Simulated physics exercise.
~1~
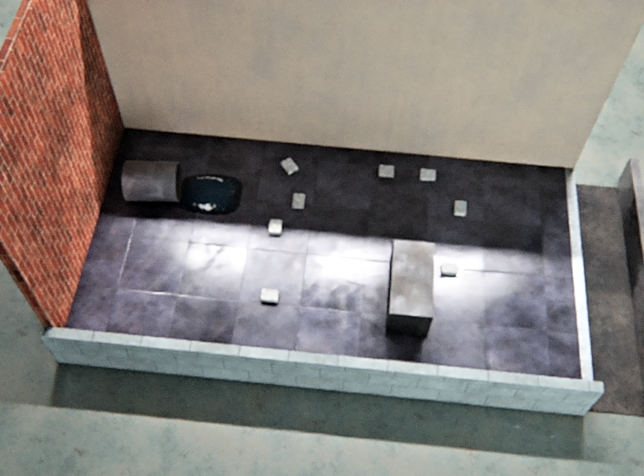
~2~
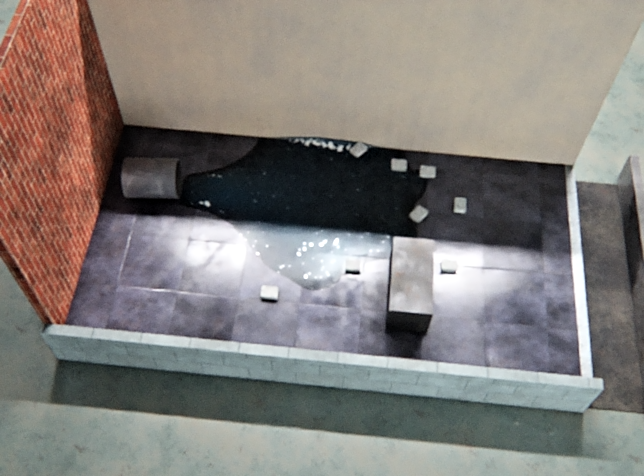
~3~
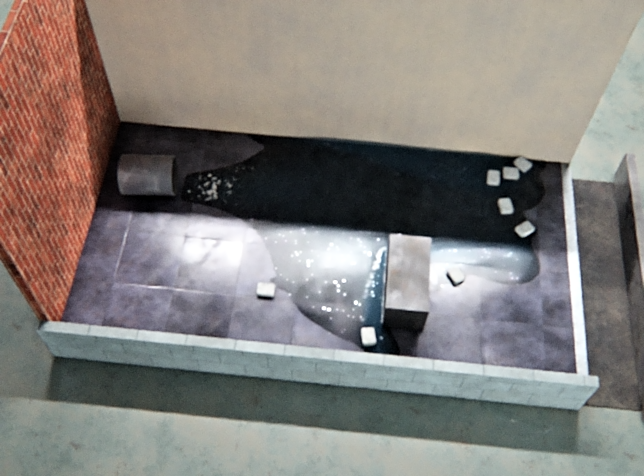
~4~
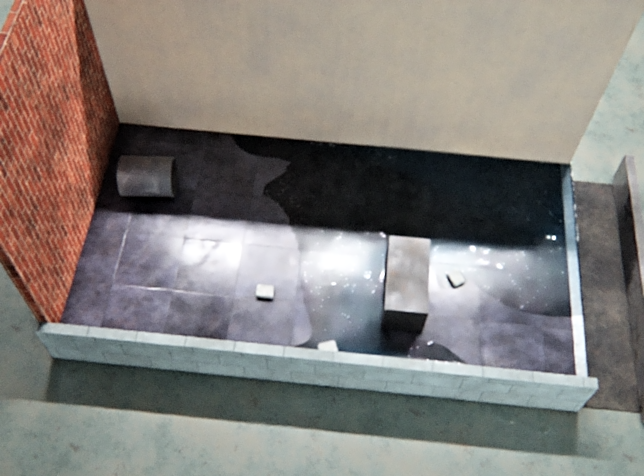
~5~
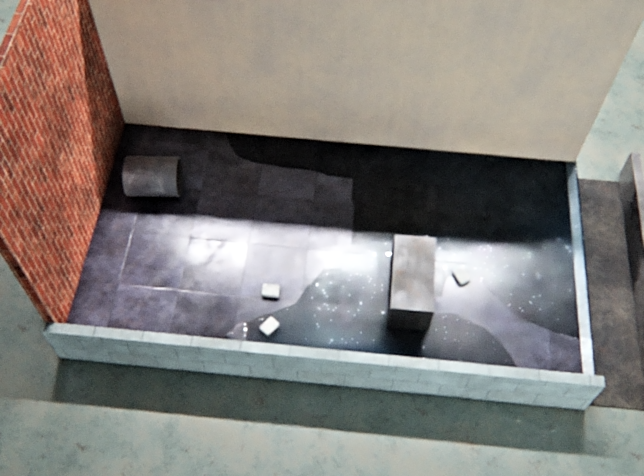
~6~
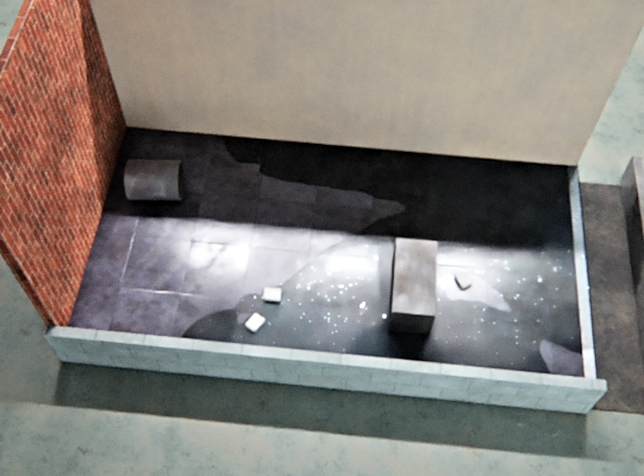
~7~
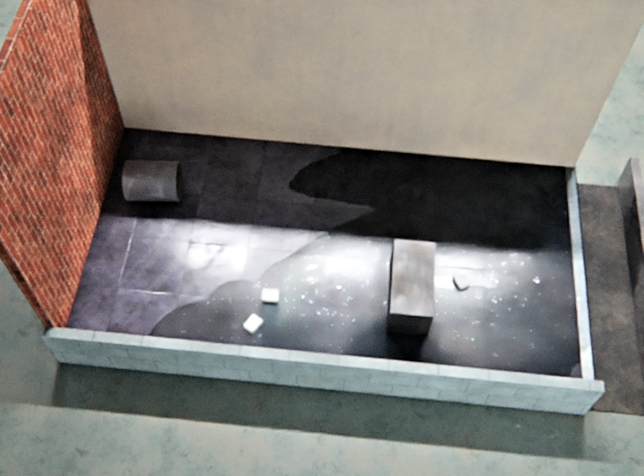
To begin with, a small dark pool spreads from a grey drum lying near the brick wall on the left, with eight pale blocks scattered across the tiled floor. The water surges right along the back wall, pushing several blocks with it, while one swings around toward the front beside a large grey box. Five blocks bunch up at the far right, then disappear from view. The one at the front drifts left along the low wall as the water thins and spreads forward. Finally, two blocks rest close together near the front and another sits right of the box.
